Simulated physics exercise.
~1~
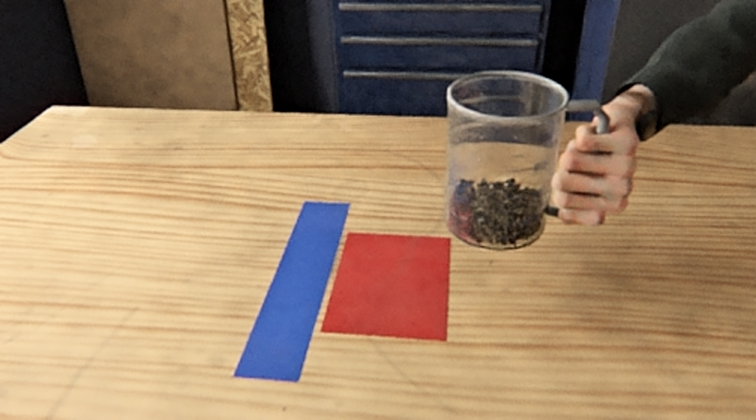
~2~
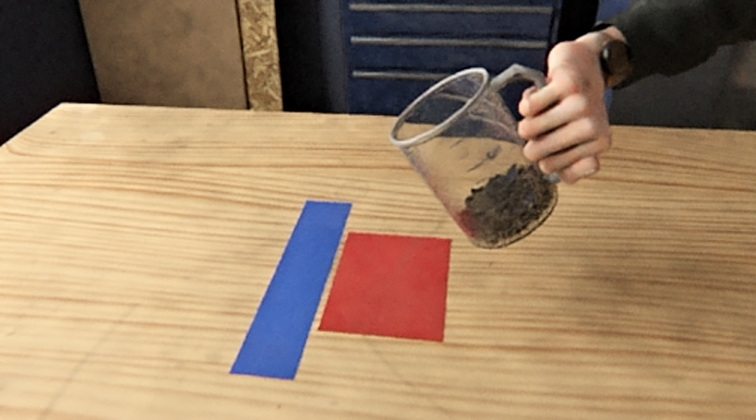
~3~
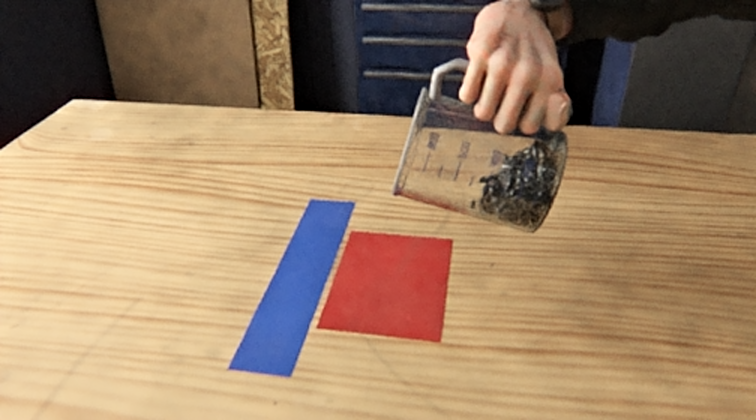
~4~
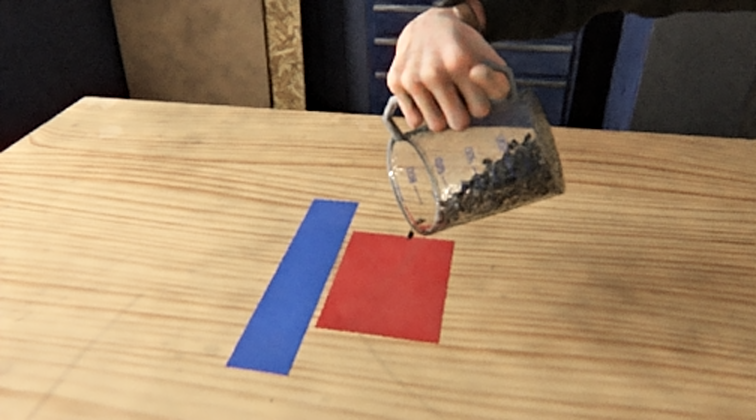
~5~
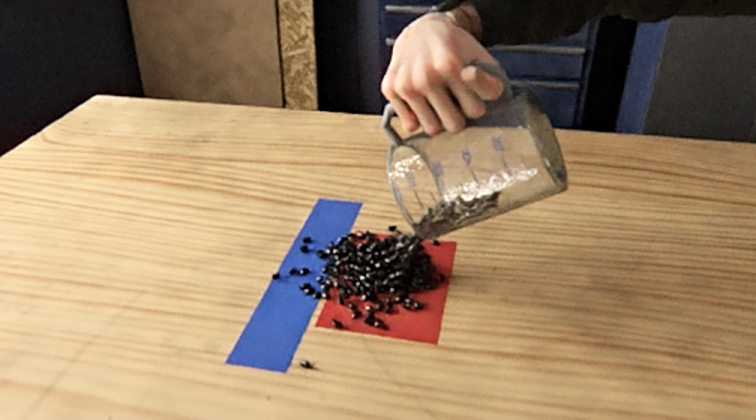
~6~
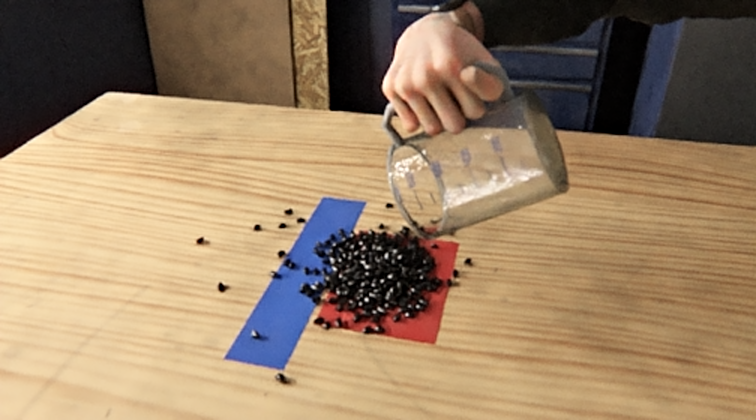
A hand tips a clear jug and pours black beans mostly onto a red mat.
